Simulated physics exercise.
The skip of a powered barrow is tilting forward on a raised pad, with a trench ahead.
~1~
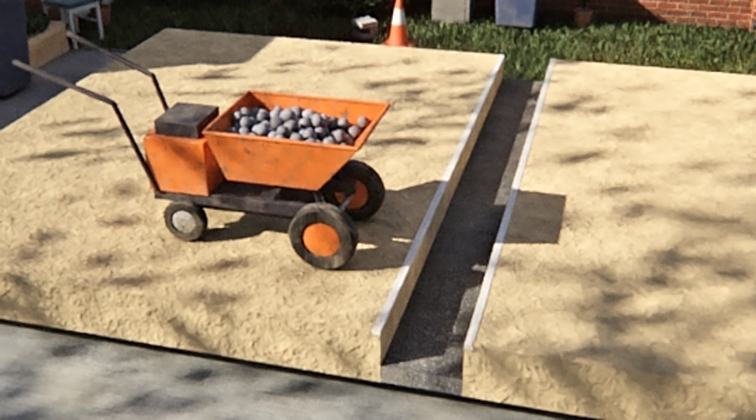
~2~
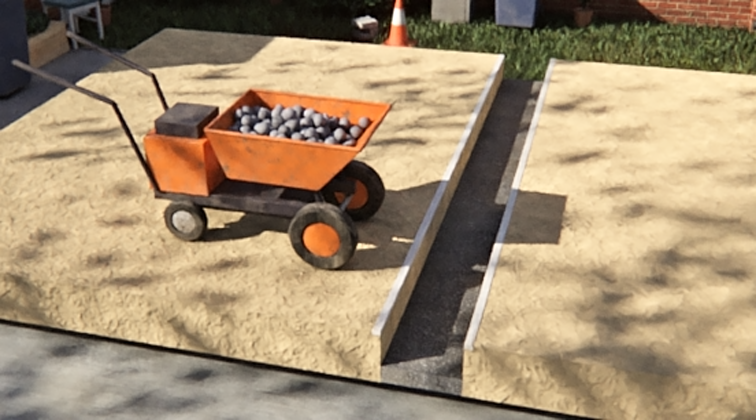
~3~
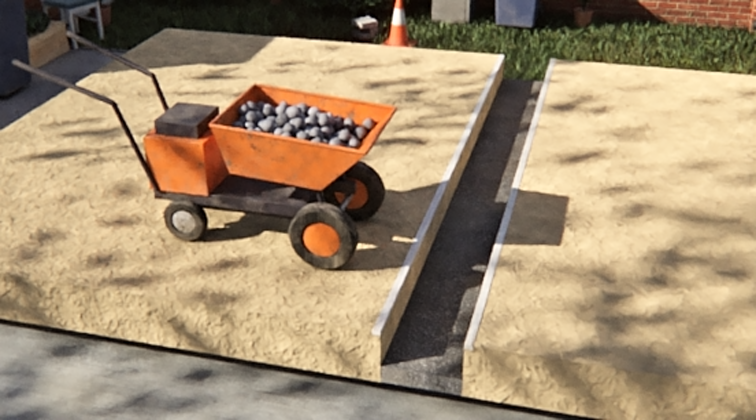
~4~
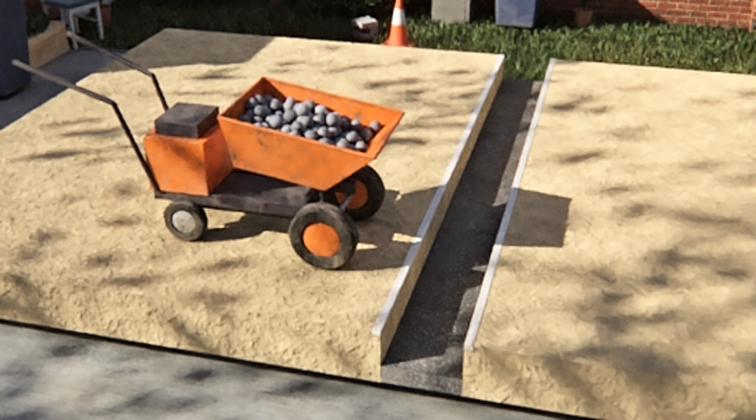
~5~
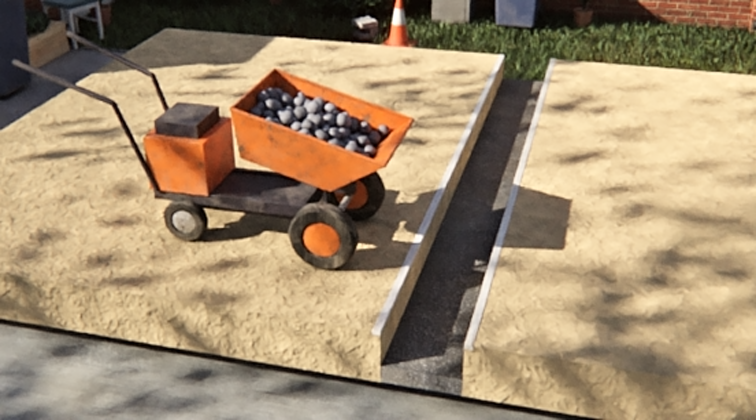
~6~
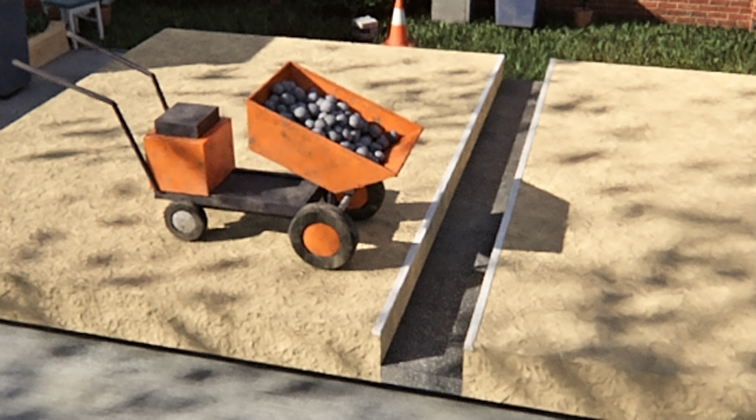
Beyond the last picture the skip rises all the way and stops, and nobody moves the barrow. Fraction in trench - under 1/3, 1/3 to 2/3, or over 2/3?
I predict a trench share greater than two thirds.
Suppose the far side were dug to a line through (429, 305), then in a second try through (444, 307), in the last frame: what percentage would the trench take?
About 0 and 30 per cent.
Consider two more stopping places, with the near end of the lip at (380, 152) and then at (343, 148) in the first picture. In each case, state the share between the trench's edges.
60 and 100 percent, in that order.
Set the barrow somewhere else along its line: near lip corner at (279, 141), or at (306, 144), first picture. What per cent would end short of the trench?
About 30 % and 10 %.
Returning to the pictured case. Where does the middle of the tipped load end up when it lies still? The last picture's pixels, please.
About (463, 279).
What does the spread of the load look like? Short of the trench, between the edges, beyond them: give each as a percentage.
In percent, short 0, between 90 and beyond 10.
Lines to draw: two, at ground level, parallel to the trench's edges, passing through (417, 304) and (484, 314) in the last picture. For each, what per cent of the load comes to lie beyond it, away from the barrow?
Some 80 and some 10 per cent, respectively.
Soon, skip tipped steeply; all in the skip.
A while on, skip tipped right over; about half in the skip; about half in or heaped over the trench; a stray few beyond it; a stray few falling.
Towards the end, skip tipped right over; a stray few in the skip; most in or heaped over the trench; a small part beyond it.
Finally, skip tipped right over; most in or heaped over the trench; a small part beyond it.
